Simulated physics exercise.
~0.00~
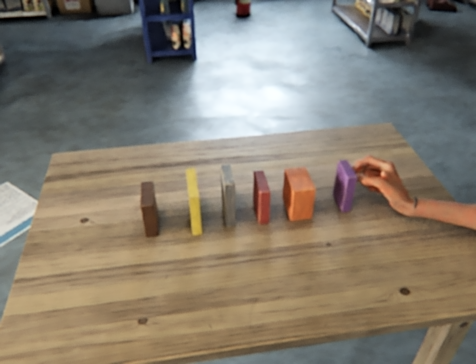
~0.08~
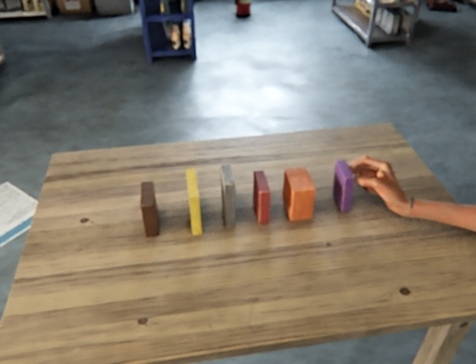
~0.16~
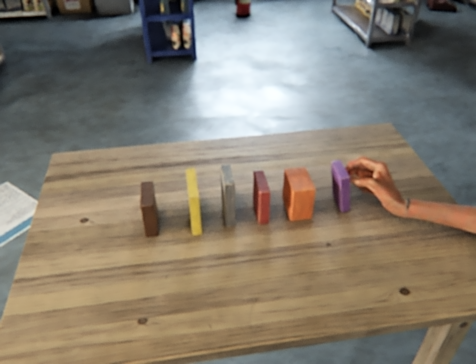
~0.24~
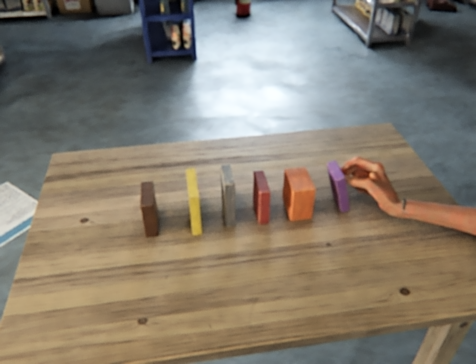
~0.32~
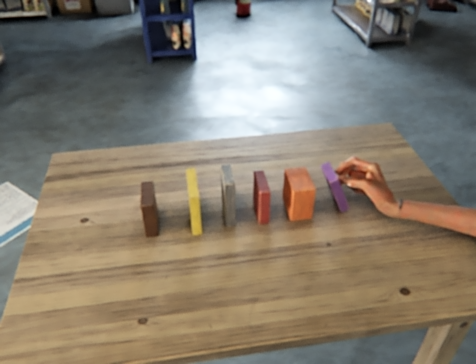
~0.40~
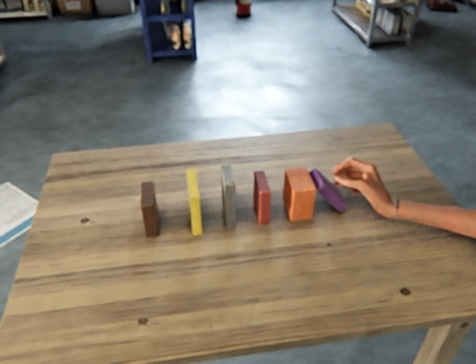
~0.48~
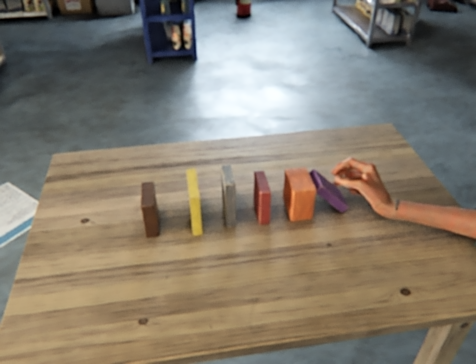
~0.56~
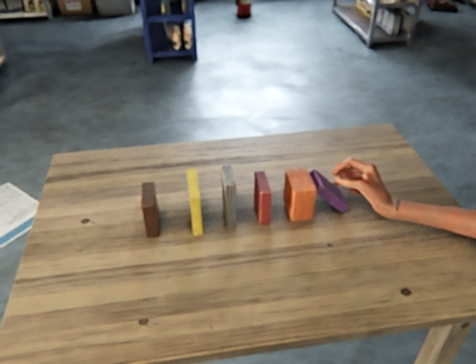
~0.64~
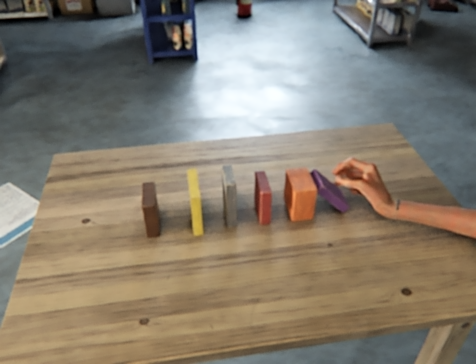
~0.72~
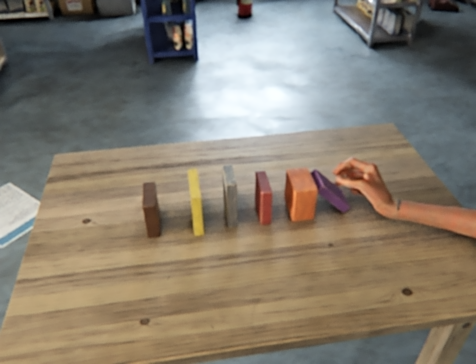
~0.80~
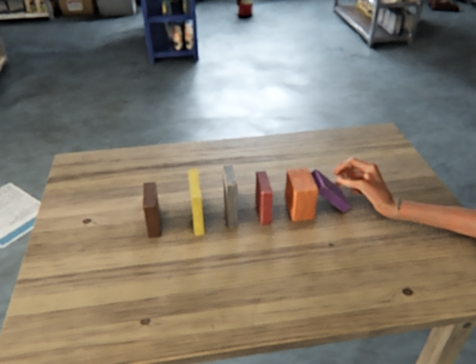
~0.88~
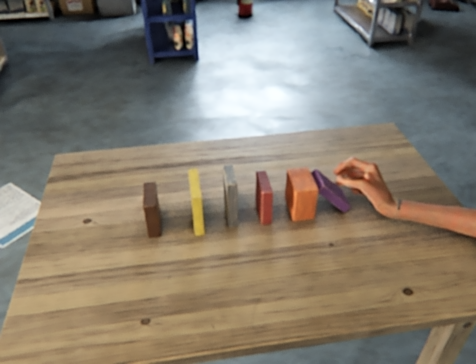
Purple block tipping left under a hand's slow push and coming to rest against the orange block, the other five blocks still standing.
